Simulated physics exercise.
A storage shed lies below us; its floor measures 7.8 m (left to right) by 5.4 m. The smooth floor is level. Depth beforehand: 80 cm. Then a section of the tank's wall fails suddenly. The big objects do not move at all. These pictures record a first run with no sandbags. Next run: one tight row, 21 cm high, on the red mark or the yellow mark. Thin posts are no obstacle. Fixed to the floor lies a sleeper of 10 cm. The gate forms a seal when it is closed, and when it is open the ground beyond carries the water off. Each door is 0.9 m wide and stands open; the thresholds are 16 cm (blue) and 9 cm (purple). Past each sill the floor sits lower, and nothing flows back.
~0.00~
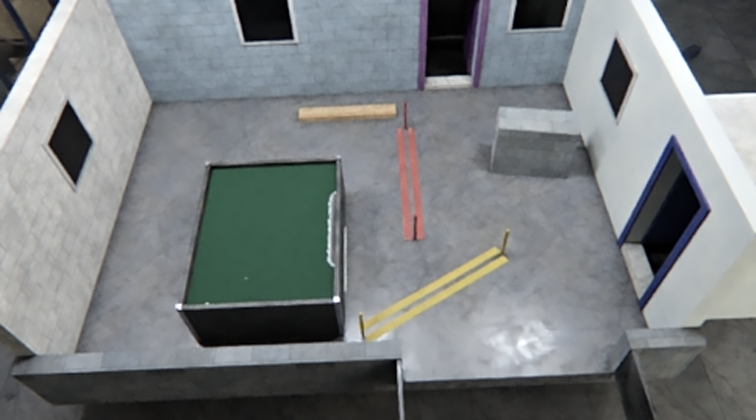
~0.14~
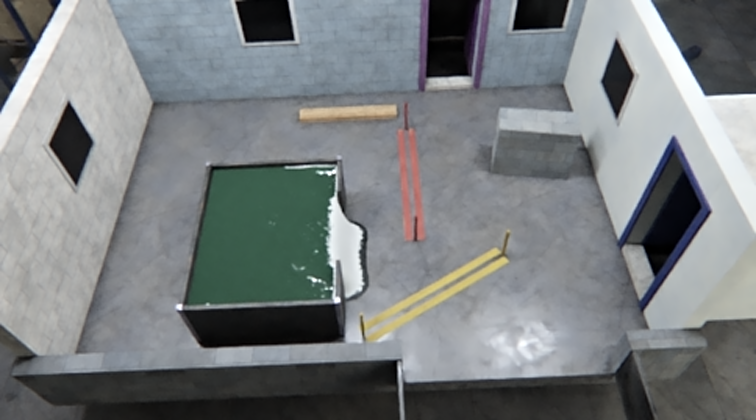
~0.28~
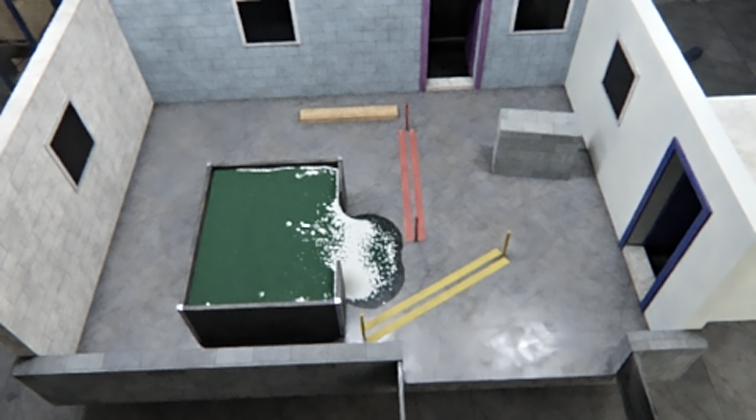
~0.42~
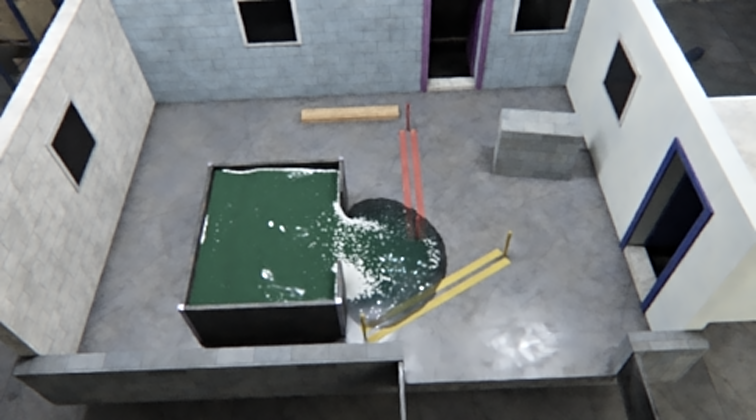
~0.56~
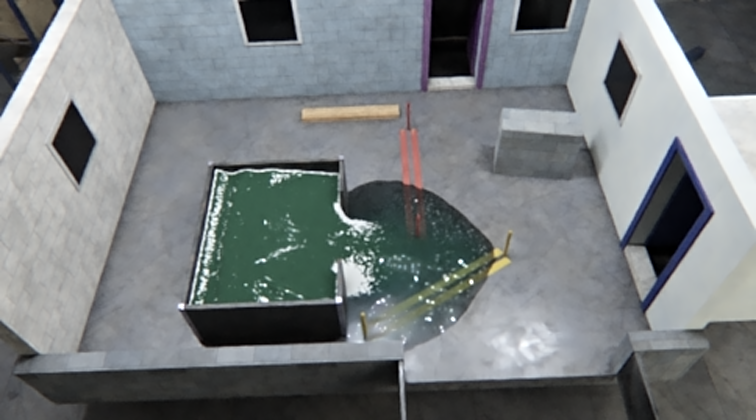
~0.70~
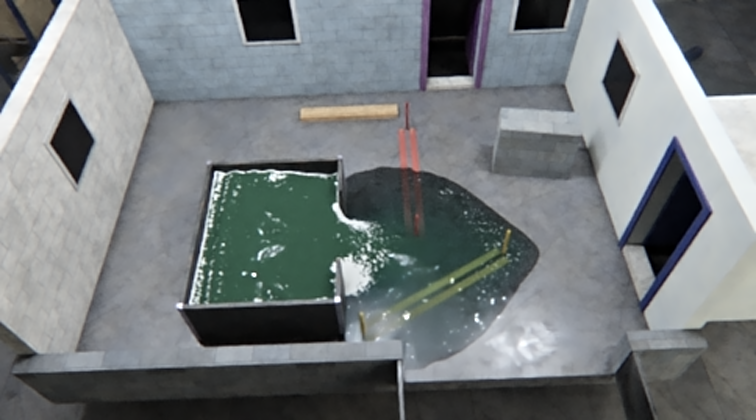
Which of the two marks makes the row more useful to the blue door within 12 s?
The yellow mark does.
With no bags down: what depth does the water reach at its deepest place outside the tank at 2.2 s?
35 cm.
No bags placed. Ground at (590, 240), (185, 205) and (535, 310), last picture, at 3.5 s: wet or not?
Spot 1: Submerged; spot 2: Unwetted; spot 3: Submerged.
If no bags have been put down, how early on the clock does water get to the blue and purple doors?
It first reaches the blue door at 1.1 s, the purple door at 2.4 s.
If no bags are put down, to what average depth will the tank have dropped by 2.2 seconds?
Mean depth comes to around 42 centimetres.
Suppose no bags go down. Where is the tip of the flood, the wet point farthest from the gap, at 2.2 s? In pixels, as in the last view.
In the last view, it's close to (562, 103).
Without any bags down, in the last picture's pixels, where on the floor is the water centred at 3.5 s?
Centre of the water: Close to (409, 241).
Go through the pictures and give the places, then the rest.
In the first frame, still water, 80 cm deep, in the tank at (267, 229).
In the second frame, the front is at (355, 294), 0.6 m from the gap at (340, 249); 0.2 m2 of floor is under water; 80 cm left at the back of the tank.
In the third frame, the front is at (394, 231), 0.9 m from the gap at (341, 250); 1.0 m2 of floor is under water; 80 cm left at the back of the tank.
In the fourth frame, the front is at (442, 263), 1.5 m from the gap at (342, 251); 2.3 m2 of floor is under water; 77 cm left at the back of the tank.
In the fifth frame, water pours out at (342, 250) and has run 2.2 m, to (490, 257); typically 6 cm deep outside, 68 cm at the tank's back.
In the sixth frame, the front is at (533, 251), 2.8 m from the gap at (341, 248); 6.4 m2 of floor is under water; 68 cm left at the back of the tank.
After 1.4 s water covers 40 % of the floor and is deepest (42 cm) near (355, 261) in the run without bags; in at the blue door, 7 L with no bags, 8 L with the row on red, 0 L on yellow.
After 2.2 s water covers 45 % of the floor and is deepest (35 cm) near (592, 195) in the run without bags; in at the blue door, 55 L with no bags, 80 L with the row on red, 0 L on yellow.
After 3.5 s water covers 45 % of the floor and is deepest (24 cm) near (355, 261) in the run without bags; in at the blue door, 124 L with no bags, 149 L with the row on red, 7 L on yellow.
After 7.0 s water covers 65 % of the floor and is deepest (14 cm) near (553, 179) in the run without bags; in at the blue door, 143 L with no bags, 163 L with the row on red, 7 L on yellow.
After 12.0 s water covers 85 % of the floor and is deepest (8 cm) near (156, 127) in the run without bags; in at the blue door, 143 L with no bags, 163 L with the row on red, 7 L on yellow.
